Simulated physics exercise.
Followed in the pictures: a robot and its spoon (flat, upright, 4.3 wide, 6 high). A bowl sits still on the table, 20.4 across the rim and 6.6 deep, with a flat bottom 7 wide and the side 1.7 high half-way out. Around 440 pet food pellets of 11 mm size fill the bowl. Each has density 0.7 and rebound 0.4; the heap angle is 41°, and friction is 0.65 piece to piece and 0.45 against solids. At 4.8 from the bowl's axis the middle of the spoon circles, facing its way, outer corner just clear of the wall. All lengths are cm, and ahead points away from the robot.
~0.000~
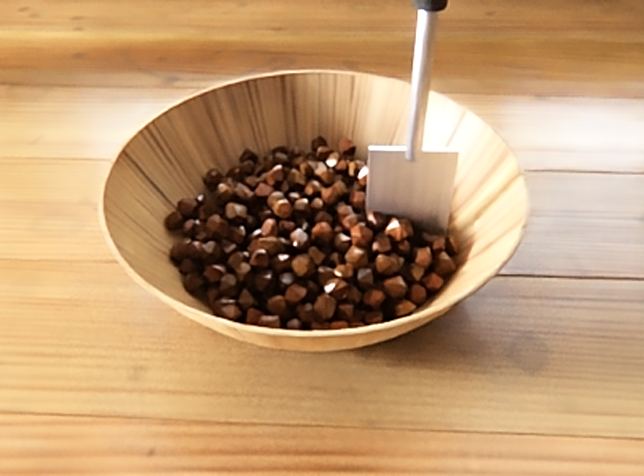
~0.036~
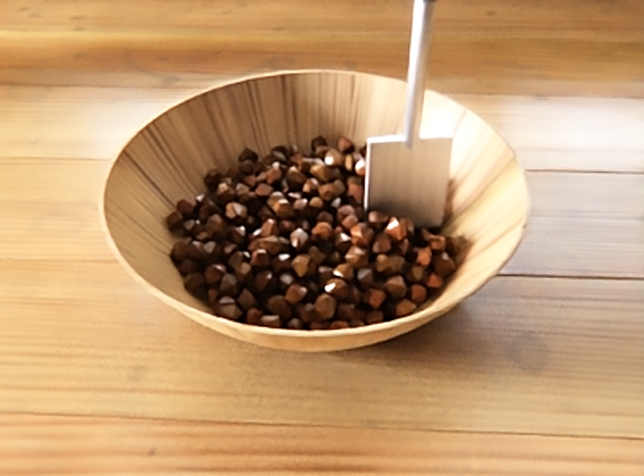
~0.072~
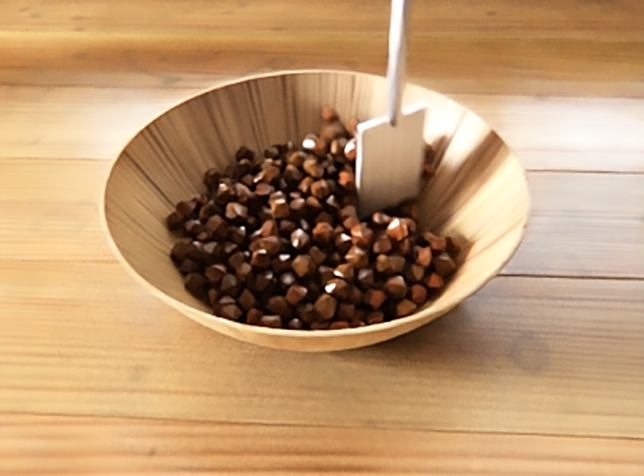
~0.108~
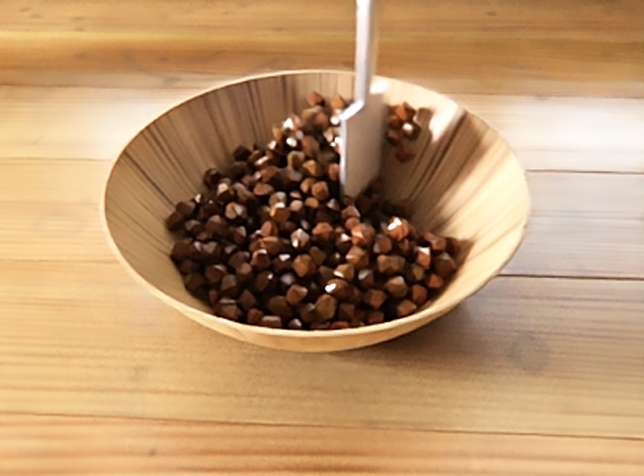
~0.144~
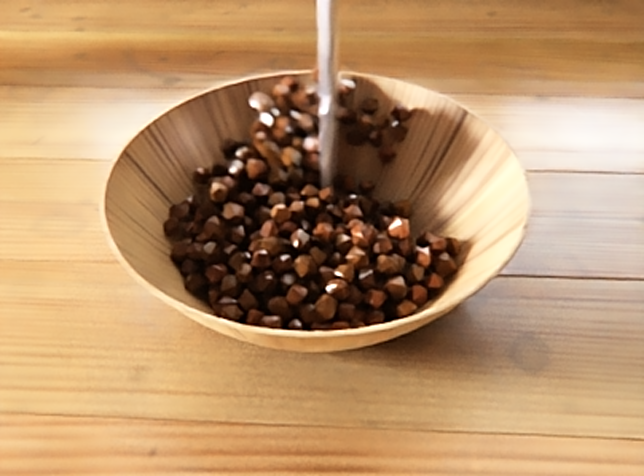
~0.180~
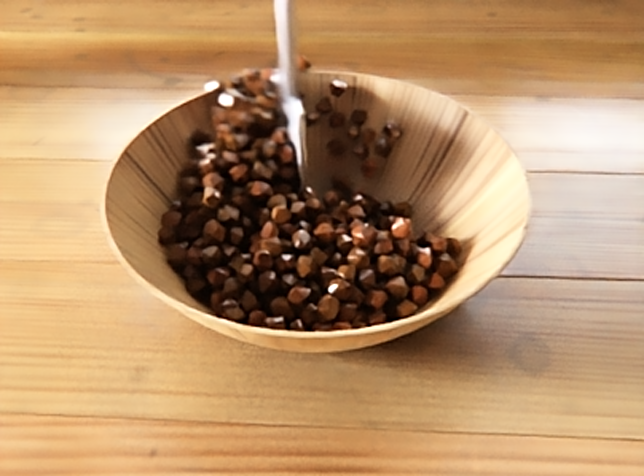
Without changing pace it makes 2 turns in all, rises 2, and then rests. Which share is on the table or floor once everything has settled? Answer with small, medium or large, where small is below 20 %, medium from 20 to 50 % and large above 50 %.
It is small.
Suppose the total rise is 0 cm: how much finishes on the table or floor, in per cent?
30 %.
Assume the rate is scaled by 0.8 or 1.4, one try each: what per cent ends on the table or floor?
Roughly 10 and 25 per cent.
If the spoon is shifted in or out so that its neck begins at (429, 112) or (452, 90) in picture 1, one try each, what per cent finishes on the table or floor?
Near 15 per cent and near 0 per cent, in that order.
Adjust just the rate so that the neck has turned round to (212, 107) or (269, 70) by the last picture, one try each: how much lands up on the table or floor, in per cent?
Roughly 30 and 20 percent, in that order.
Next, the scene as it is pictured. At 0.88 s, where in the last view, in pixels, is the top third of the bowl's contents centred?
It is centred roughly at (311, 200).
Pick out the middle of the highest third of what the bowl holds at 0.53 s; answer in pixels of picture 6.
Centre of upper third: Approx. (442, 198) px.
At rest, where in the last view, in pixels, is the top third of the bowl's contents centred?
Roughly pixel (319, 201).
By 0.53 s, 348° round, highest piece 10 above the table; 398 in the bowl, 25 on the table or floor, 12 in flight or on the tool.
By 0.88 s, 227° round, highest piece 7 above the table; 374 in the bowl, 58 on the table or floor, 3 in flight or on the tool.
By 1.25 s, 0° round, highest piece 6 above the table; 374 in the bowl, 61 on the table or floor.
By 1.95 s, 0° round, highest piece 6 above the table; 374 in the bowl, 61 on the table or floor.
Final count, 374 in the bowl, 61 on the table or floor. That is 14 % on the table or floor.
